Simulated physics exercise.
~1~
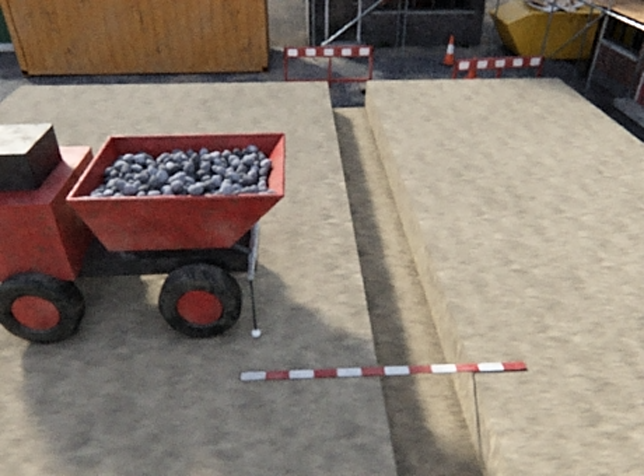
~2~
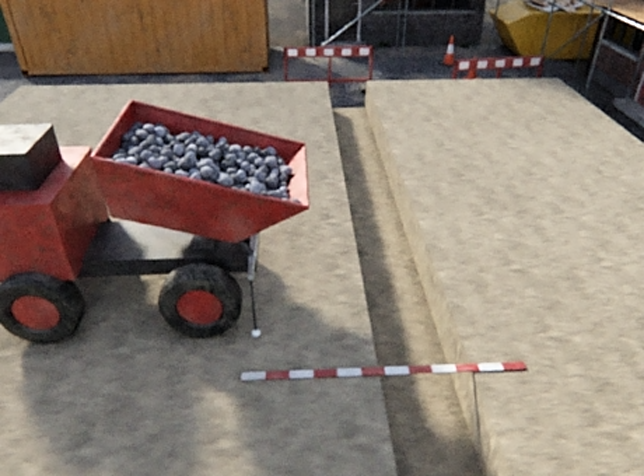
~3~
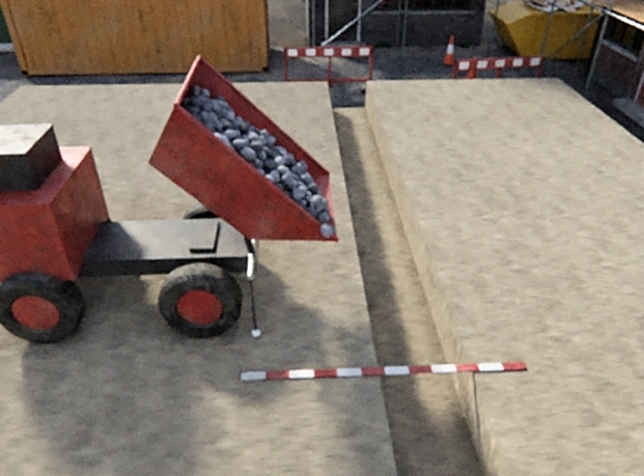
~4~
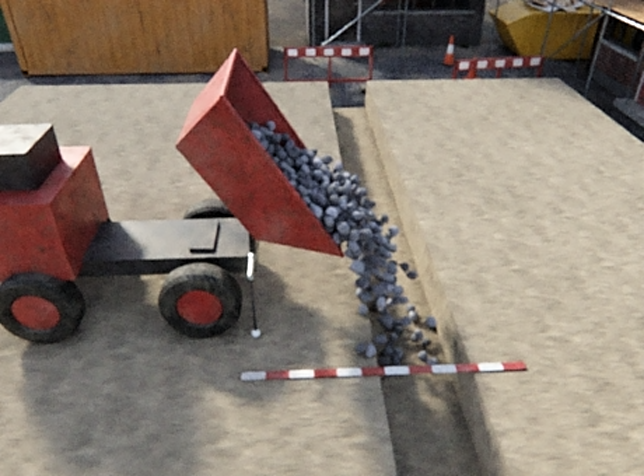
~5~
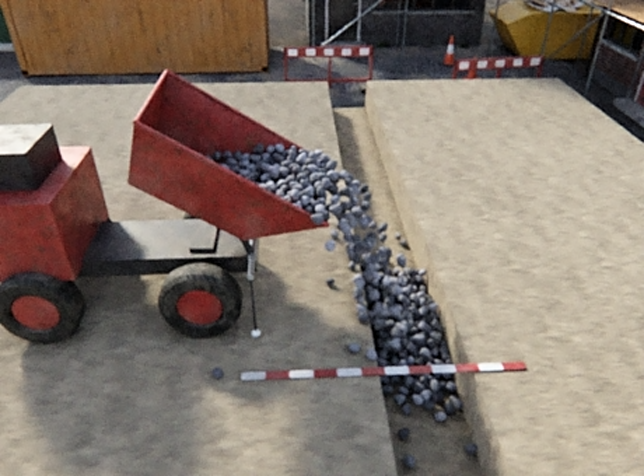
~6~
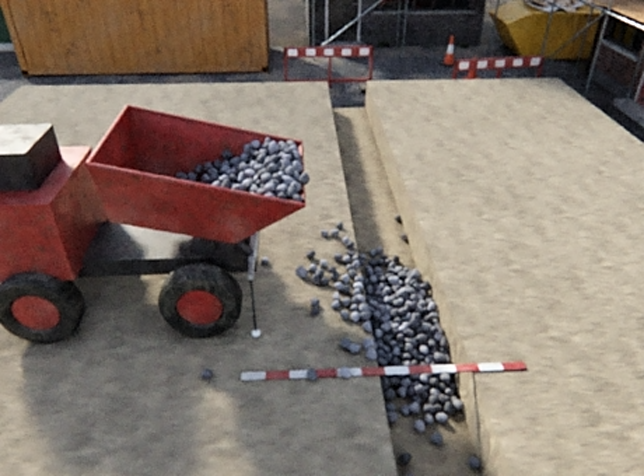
Red dumper tipping its skip and spilling grey cobbles into a trench, then lowering it with many stones still aboard.
